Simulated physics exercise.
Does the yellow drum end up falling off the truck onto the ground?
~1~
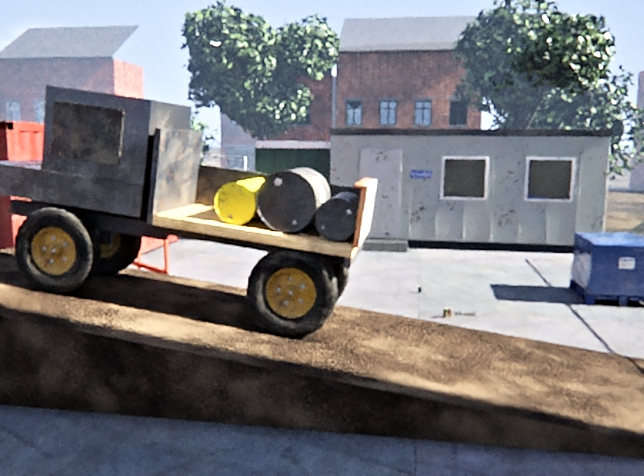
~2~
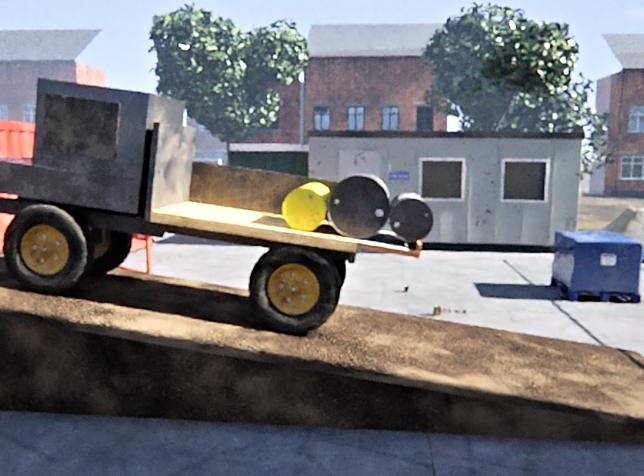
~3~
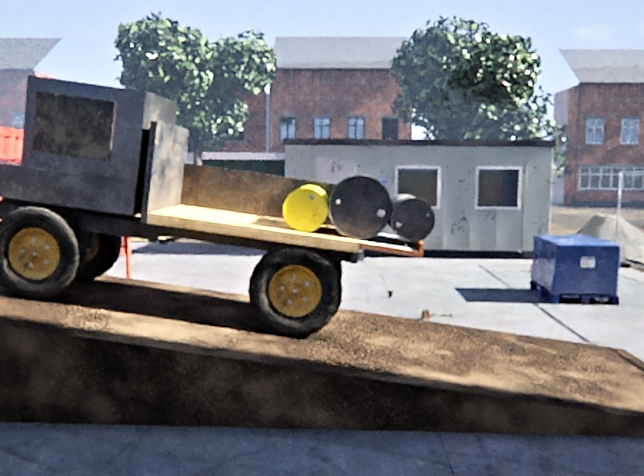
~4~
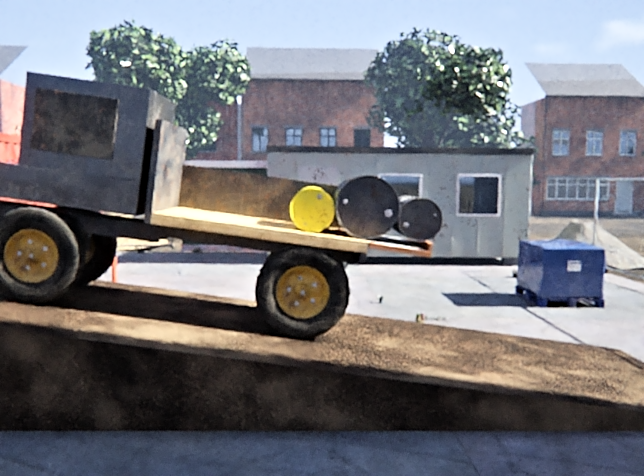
No, the yellow drum rolls a little to the right and stays on the truck, beside the large black drum.
